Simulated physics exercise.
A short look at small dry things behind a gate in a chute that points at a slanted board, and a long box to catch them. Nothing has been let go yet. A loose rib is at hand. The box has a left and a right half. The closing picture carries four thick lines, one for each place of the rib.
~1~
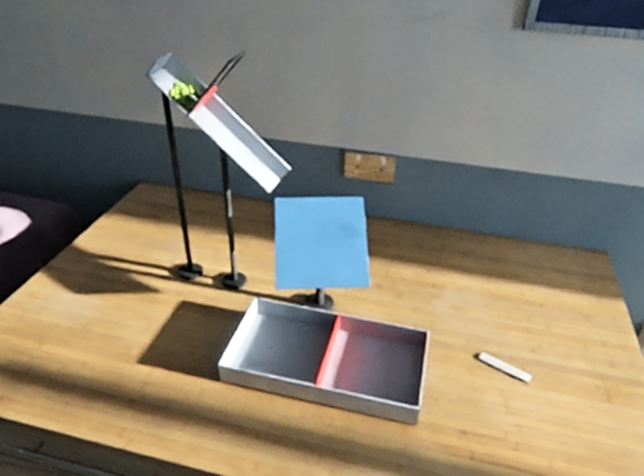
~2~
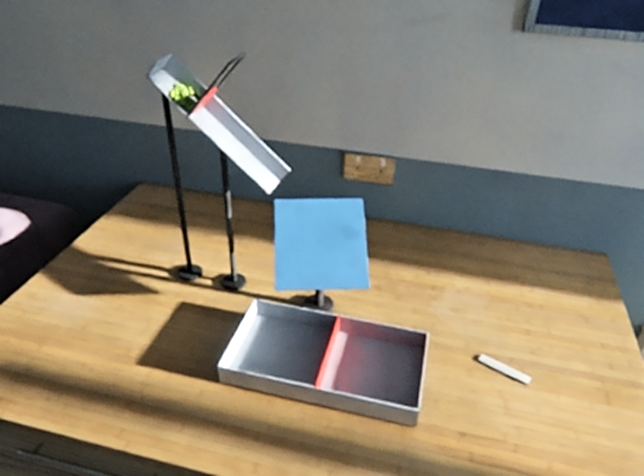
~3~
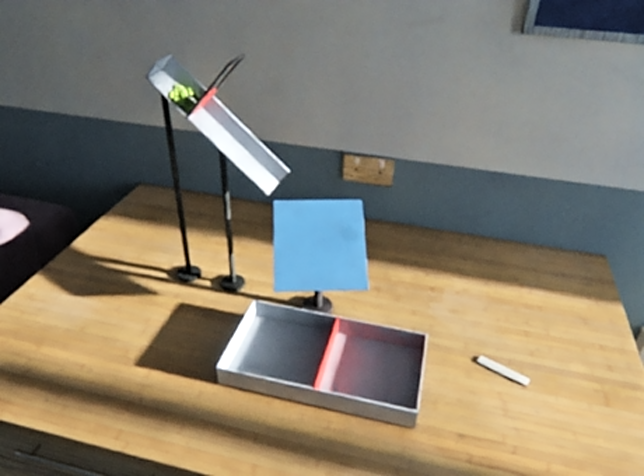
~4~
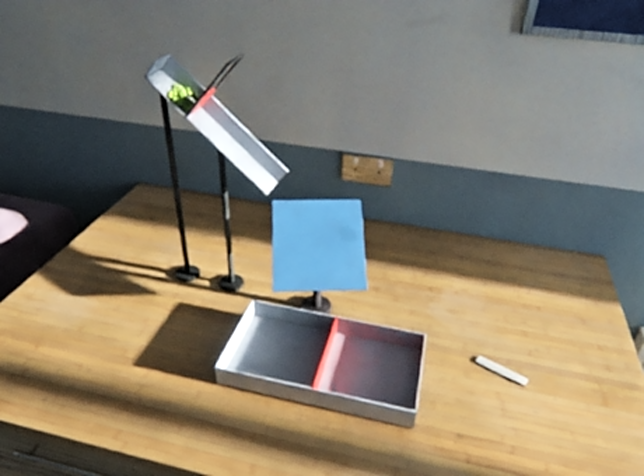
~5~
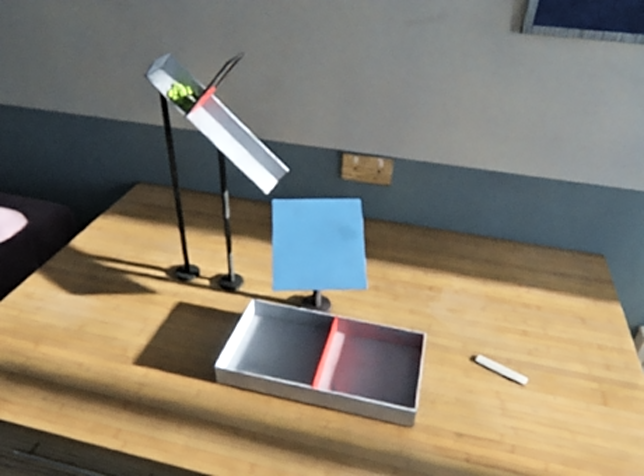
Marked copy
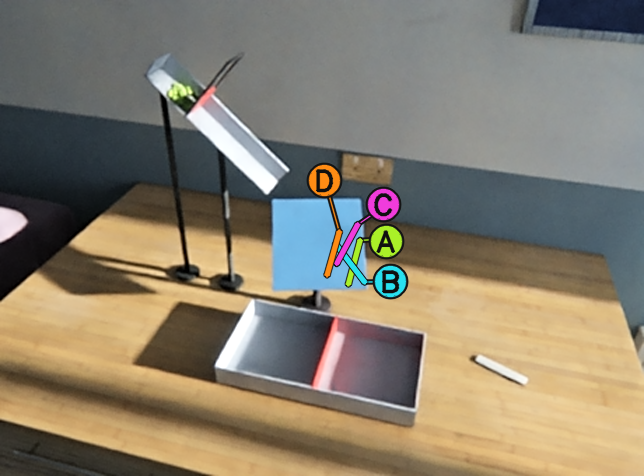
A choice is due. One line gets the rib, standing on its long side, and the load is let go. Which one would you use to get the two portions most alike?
Line C does it best.
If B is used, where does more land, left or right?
Right.
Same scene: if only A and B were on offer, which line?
That would be A.
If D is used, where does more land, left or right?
Left.
On the marked copy, line A from (360, 240) to (348, 283); line B from (335, 244) to (364, 282); line C from (357, 224) to (336, 263); line D from (339, 231) to (327, 274).
Choosing A, of what is caught, about a quarter in the left half, most in the right.
Choosing B, of what is caught, a small part in the left half, nearly all in the right.
Choosing C, of what is caught, about half in the left half, about half in the right.
Choosing D, of what is caught, nearly all in the left half, a small part in the right.
